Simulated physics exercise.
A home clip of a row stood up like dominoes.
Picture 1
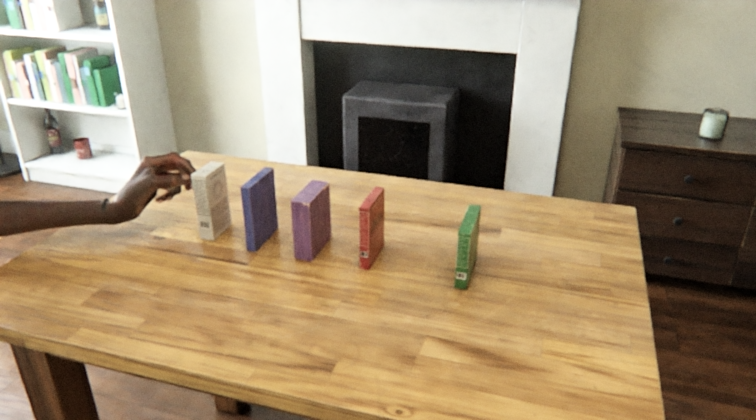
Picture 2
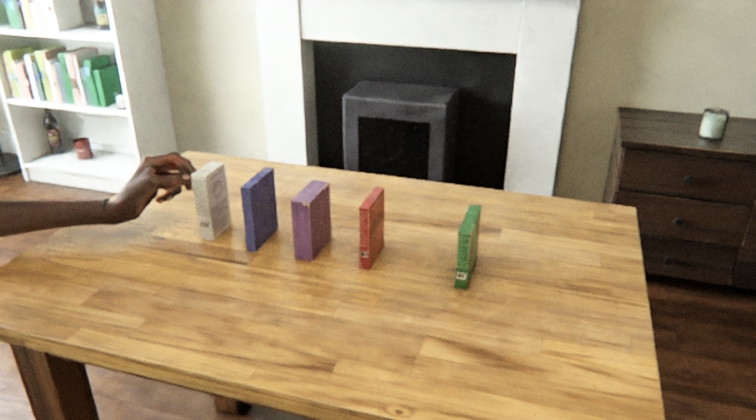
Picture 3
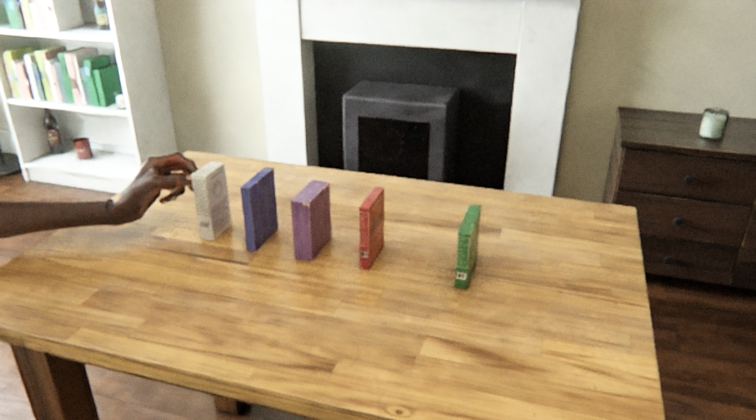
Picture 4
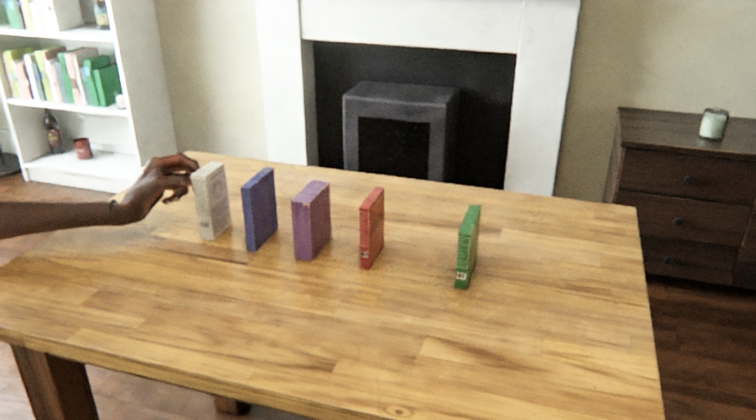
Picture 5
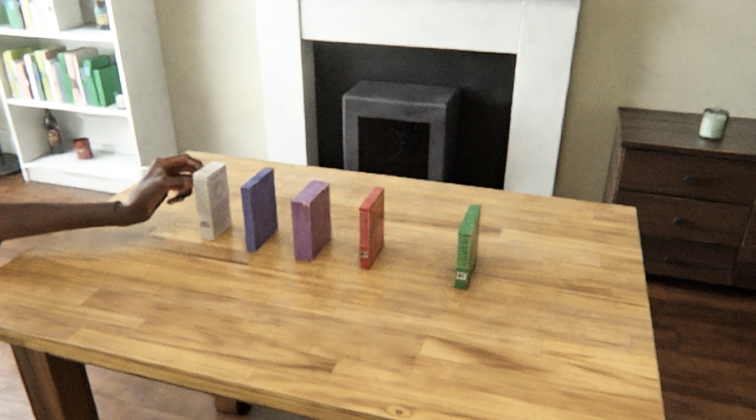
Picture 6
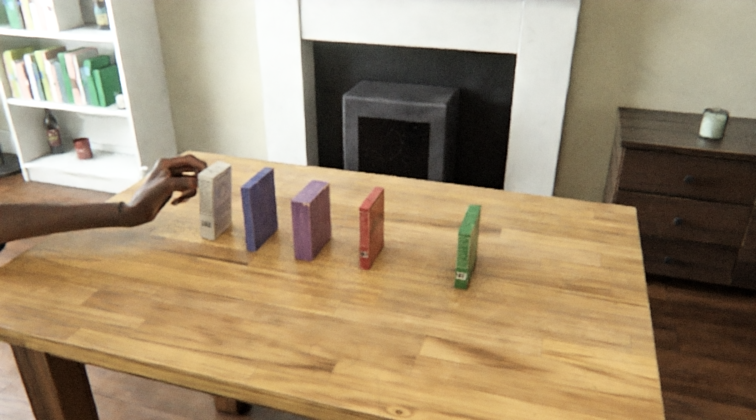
The clip opens on a wooden table where white, blue, purple, red and green blocks stand upright in a spaced row, a hand touching the white one at the left end. The hand stays nearly still at first, then pushes slightly rightward, and the white block leans a little toward the blue one.
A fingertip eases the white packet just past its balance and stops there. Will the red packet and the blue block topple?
The red packet tips over and the blue block tips over.
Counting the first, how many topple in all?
In all, 4.
Then, 0.60 s past the last view, white packet 58° over; blue block rocked 30° from its first pose near (277, 213).
Then, 0.80 s past the last view, white packet 73° over; blue block rocked 63° from its first pose near (293, 227); purple block rocked 43° from its first pose.
Then, 0.90 s past the last view, white packet 76° over; blue block rocked 71° from its first pose near (296, 231); red packet rocked 66° from its first pose near (410, 247); purple block on its side.
Finally, down or leaning hard on the table, blue block, red packet and purple block. Final places as the last picture's camera would see them, red packet near (425, 261), blue block near (297, 231).
